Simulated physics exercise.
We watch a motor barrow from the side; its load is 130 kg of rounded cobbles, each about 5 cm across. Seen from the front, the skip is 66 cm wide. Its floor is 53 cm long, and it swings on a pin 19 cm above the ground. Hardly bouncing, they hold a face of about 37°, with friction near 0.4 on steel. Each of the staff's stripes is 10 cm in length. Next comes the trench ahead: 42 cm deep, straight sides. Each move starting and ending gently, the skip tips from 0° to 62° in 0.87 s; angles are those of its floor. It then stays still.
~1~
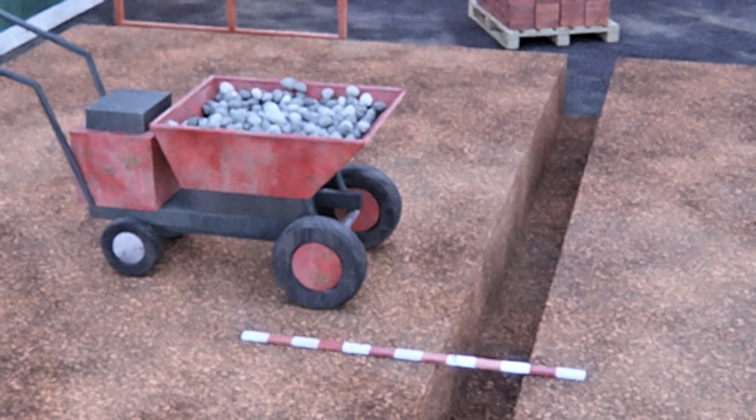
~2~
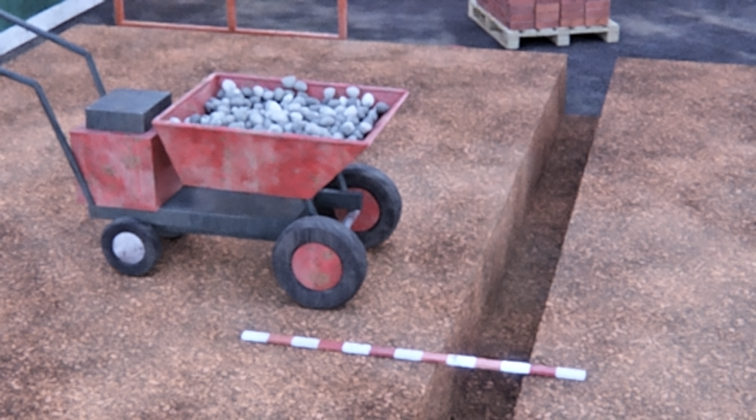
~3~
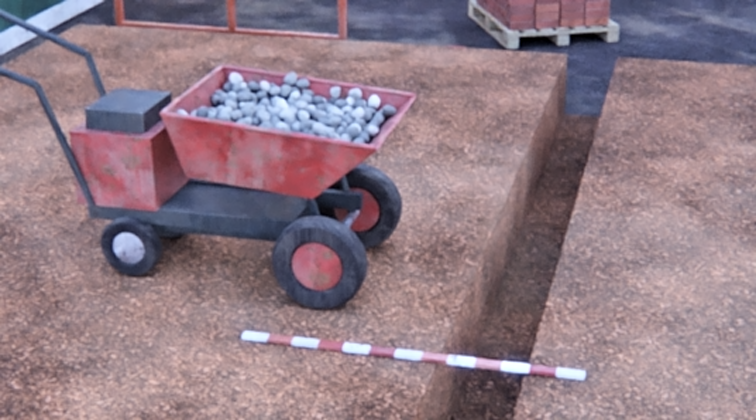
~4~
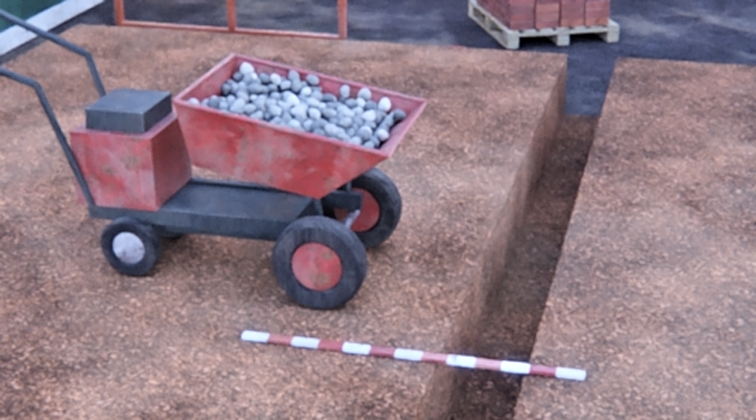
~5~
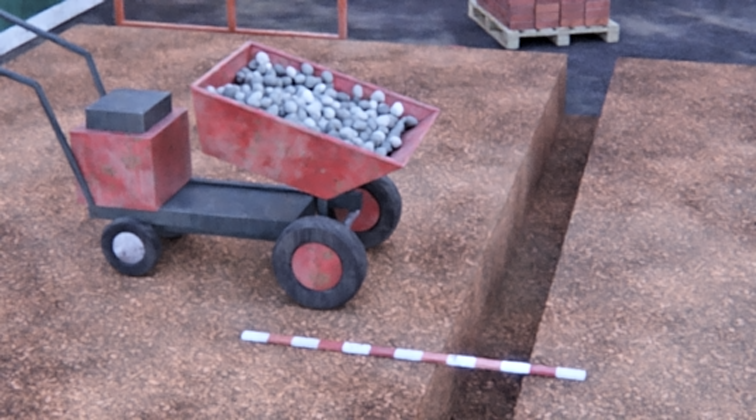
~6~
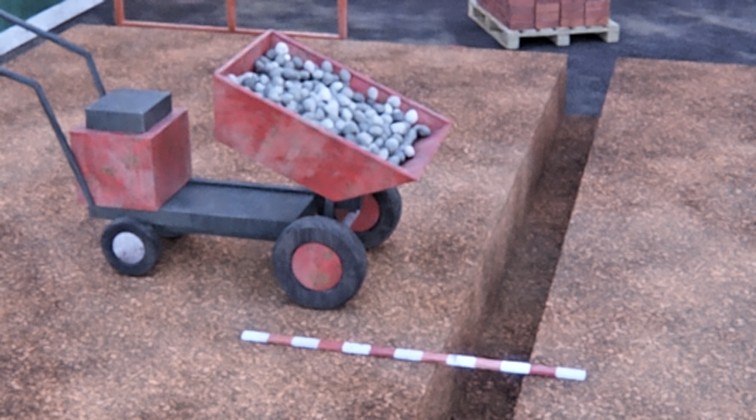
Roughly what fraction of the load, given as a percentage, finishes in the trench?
Some 75 per cent of the stones.
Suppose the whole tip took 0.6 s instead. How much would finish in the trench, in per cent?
In that case some 65 per cent.
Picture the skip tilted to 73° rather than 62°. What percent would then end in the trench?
Close to 75 per cent then.
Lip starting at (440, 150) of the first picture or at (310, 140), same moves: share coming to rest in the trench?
Around 20% for the first place and 80% for the second.
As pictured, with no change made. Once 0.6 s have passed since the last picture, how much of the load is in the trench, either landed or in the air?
About 20 per cent by then.
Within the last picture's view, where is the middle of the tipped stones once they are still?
Around (523, 360).
Then, 0.3 s after the last picture the floor is at 52°, 100 % in the skip; the foremost stones are at (452, 195).
Then, 0.6 s after the last picture the floor is at 62°, 80 % in the skip, 20 % in the trench; the foremost stones are at (541, 304).
Then, 1.0 s after the last picture the floor is at 62°, 33 % in the skip, 42 % in the trench, 25 % past the trench; the foremost stones are at (672, 292).
Then, 2.9 s after the last picture the floor is at 62°, 0 % in the skip, 75 % in the trench, 25 % past the trench; the foremost stones are past the picture's edge.
